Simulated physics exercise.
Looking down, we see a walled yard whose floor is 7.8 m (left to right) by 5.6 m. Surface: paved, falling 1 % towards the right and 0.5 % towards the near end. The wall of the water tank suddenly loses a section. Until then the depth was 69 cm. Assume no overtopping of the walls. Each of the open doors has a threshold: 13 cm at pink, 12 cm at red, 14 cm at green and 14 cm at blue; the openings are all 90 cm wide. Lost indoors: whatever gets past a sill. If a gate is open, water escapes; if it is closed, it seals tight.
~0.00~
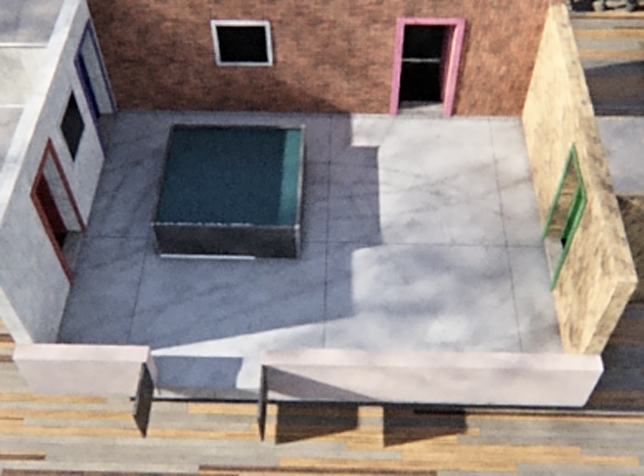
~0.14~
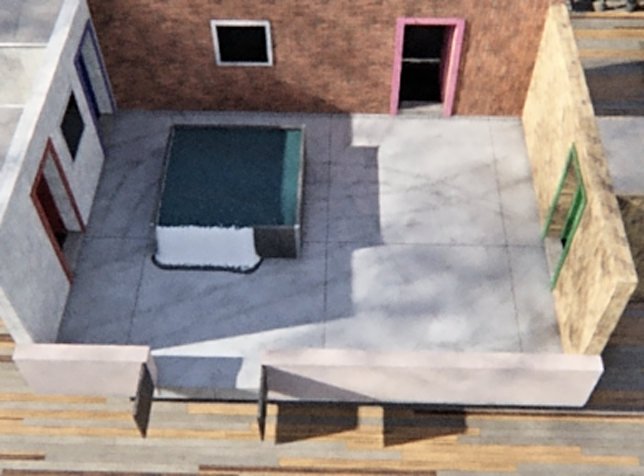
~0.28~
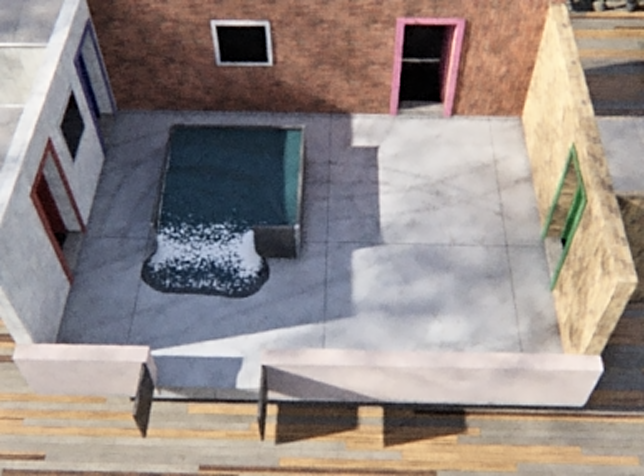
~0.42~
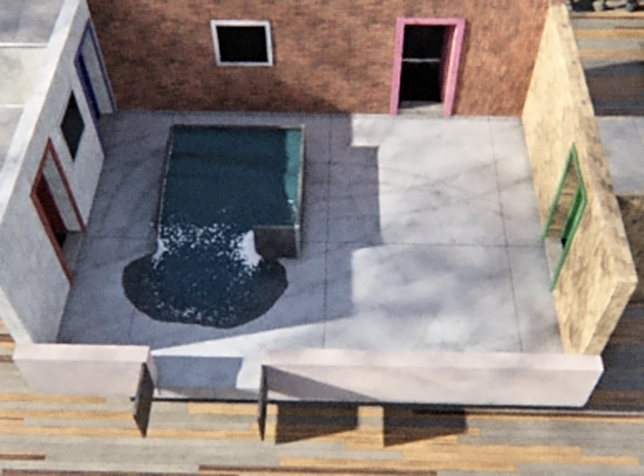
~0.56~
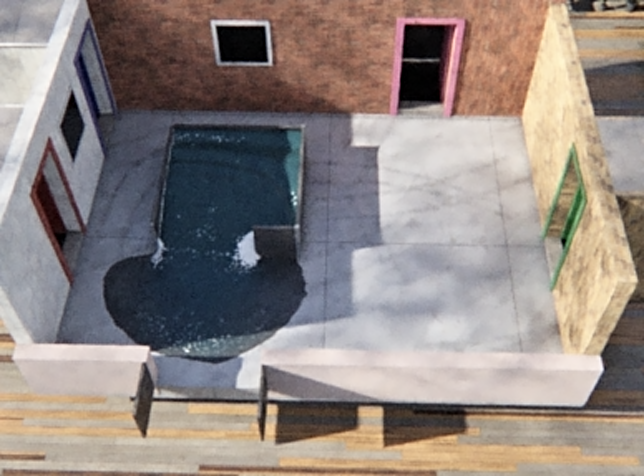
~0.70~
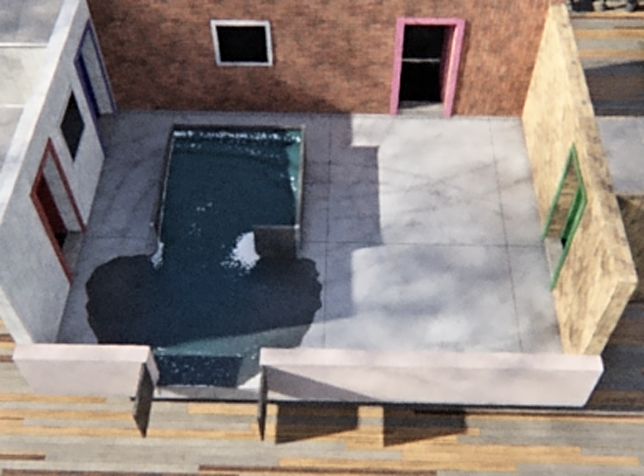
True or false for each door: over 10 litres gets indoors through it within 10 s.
Pink door - false, red door - false, green door - false, blue door - false.
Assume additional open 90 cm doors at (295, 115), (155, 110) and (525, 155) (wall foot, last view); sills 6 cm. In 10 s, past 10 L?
Note, doorways in listed order: Stays short, goes beyond, stays short.
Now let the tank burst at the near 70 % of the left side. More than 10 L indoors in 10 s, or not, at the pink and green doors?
Against that limit: Pink below, green under.
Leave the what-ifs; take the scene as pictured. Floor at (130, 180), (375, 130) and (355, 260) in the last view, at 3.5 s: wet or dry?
First spot submerged, second not yet wet, third not yet wet.
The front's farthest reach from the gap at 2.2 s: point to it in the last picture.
That would be close to (484, 379).
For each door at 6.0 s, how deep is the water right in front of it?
Depths in cm: Pink 0, red 8, green 4, blue 13.
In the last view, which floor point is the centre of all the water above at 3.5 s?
Near (208, 254).
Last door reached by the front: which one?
Looks like the pink door.
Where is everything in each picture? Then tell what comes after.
In the first frame, the water tank at (232, 177) is whole and still, 69 cm deep.
In the second frame, water pours out at (207, 246) and has run 0.8 m, to (158, 260); typically 9 cm deep outside, 69 cm at the water tank's back.
In the third frame, water pours out at (208, 247) and has run 1.1 m, to (147, 278); typically 12 cm deep outside, 69 cm at the water tank's back.
In the fourth frame, water pours out at (208, 247) and has run 1.4 m, to (259, 312); typically 10 cm deep outside, 69 cm at the water tank's back.
In the fifth frame, the front is at a hidden place, 2.0 m from the gap at (208, 248); 4.5 m2 of floor is under water; 66 cm left at the back of the water tank.
In the sixth frame, the front is at a hidden place, 2.5 m from the gap at (208, 247); 6.3 m2 of floor is under water; 58 cm left at the back of the water tank.
After 1.4 s water covers 20 % of the floor and is deepest (40 cm) near (145, 370); pink door not reached, red door 1 cm at the sill, 0 L in, green door not reached, blue door not reached.
After 2.2 s water covers 25 % of the floor and is deepest (47 cm) near (97, 369); pink door not reached, red door 2 cm at the sill, 0 L in, green door not reached, blue door not reached.
After 3.5 s water covers 45 % of the floor and is deepest (26 cm) near (49, 368); pink door not reached, red door 10 cm at the sill, 0 L in, green door not reached, blue door not reached.
After 6.0 s water covers 60 % of the floor and is deepest (16 cm) near (163, 117); pink door not reached, red door 8 cm at the sill, 1 L in, green door 4 cm at the sill, 0 L in, blue door 13 cm at the sill, 1 L in.
After 10.0 s water covers 80 % of the floor and is deepest (9 cm) near (266, 373); pink door 3 cm at the sill, 0 L in, red door 4 cm at the sill, 1 L in, green door 5 cm at the sill, 0 L in, blue door 7 cm at the sill, 1 L in.
